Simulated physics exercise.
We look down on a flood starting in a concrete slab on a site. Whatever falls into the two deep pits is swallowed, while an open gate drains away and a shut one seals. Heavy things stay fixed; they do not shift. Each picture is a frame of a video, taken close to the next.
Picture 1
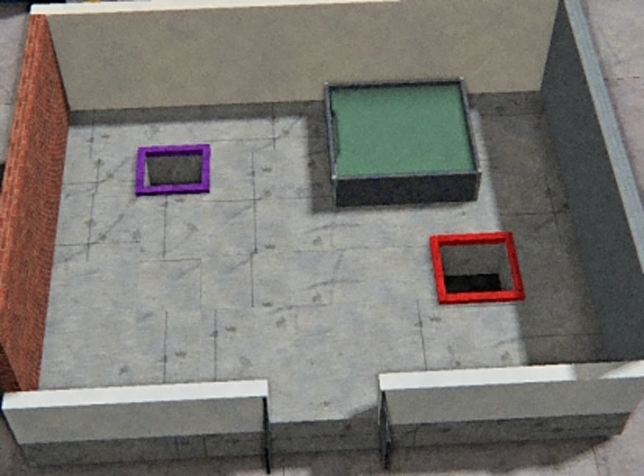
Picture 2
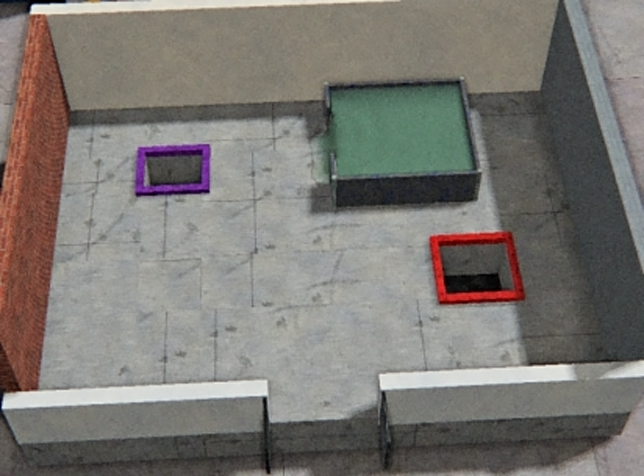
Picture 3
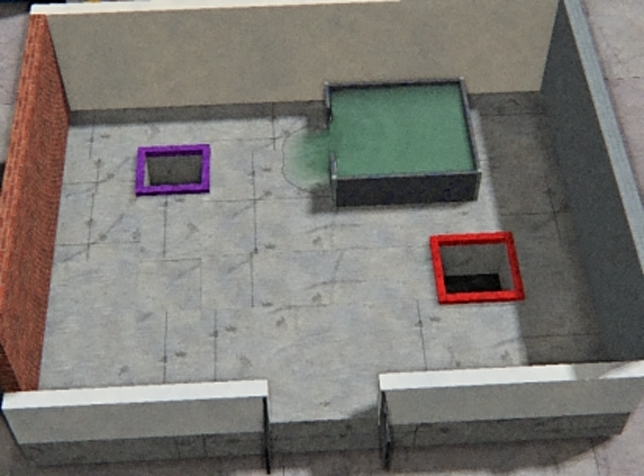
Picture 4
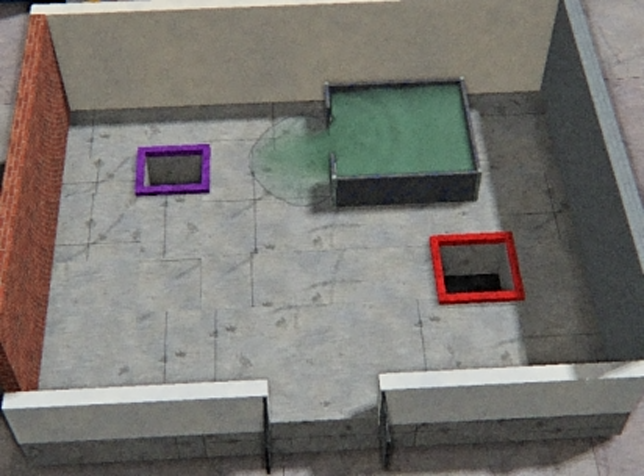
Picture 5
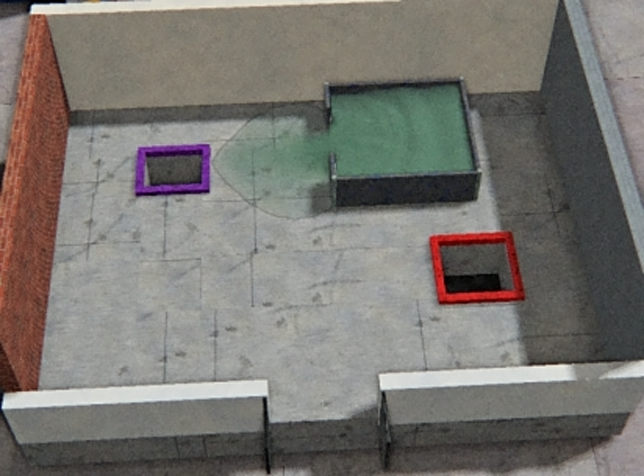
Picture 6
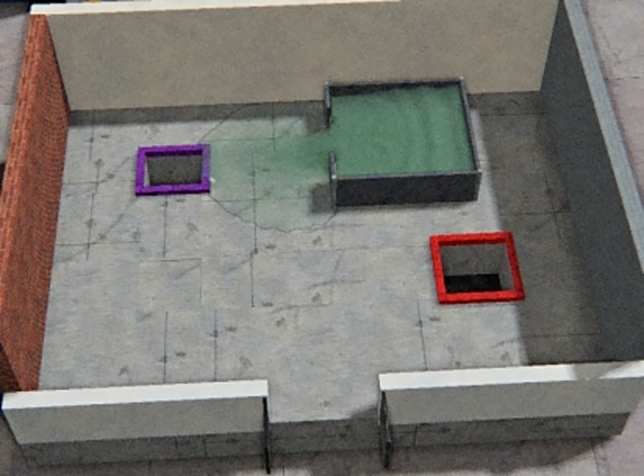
A walled concrete slab on a site is seen from above at a fixed angle, with a brick wall at left, pale walls behind and in front, and a grey wall at right. A dark-sided tank of green water stands toward the back right, with a purple-framed opening at left and a red-framed one at right. Water pours from the tank's left side and spreads leftward in a thin, widening fan to near the purple frame.
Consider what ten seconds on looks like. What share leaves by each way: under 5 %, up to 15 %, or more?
As I see it, the gate gets shy of five per cent, the red pit gets shy of five per cent, the purple pit gets five to fifteen per cent.
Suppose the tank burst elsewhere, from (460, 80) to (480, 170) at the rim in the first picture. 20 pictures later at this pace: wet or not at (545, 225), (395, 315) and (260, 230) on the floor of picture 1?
The first would be drenched, the second still unwetted and the third still unwetted.
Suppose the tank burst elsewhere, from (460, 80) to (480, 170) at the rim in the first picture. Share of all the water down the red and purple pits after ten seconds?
Shares: Red at 4 percent, purple at 0 percent.
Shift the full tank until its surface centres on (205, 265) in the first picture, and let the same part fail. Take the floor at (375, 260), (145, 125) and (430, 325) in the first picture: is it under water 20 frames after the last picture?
Outcome, in sequence: Unwetted, wetted, unwetted.
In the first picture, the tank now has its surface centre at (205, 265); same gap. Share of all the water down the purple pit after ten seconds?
Per cent: Purple 0.
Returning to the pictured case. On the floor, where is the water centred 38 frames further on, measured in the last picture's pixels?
Around (254, 215).
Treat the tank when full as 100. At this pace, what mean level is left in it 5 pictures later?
By my count, 74 per cent.
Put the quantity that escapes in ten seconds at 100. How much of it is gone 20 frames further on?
Close to 70 per cent, I'd say.
A moment on, water covers 20 % of the floor; the gate 0 %, the red pit 0 %, the purple pit 3 %.
Next, water covers 30 % of the floor; the gate 0 %, the red pit 0 %, the purple pit 6 %.
Then, water covers 40 % of the floor; the gate 0 %, the red pit 0 %, the purple pit 10 %.
Later, water covers 50 % of the floor; the gate 0 %, the red pit 0 %, the purple pit 12 %.
In the end, water covers 80 % of the floor; the gate 2 %, the red pit 0 %, the purple pit 12 %.
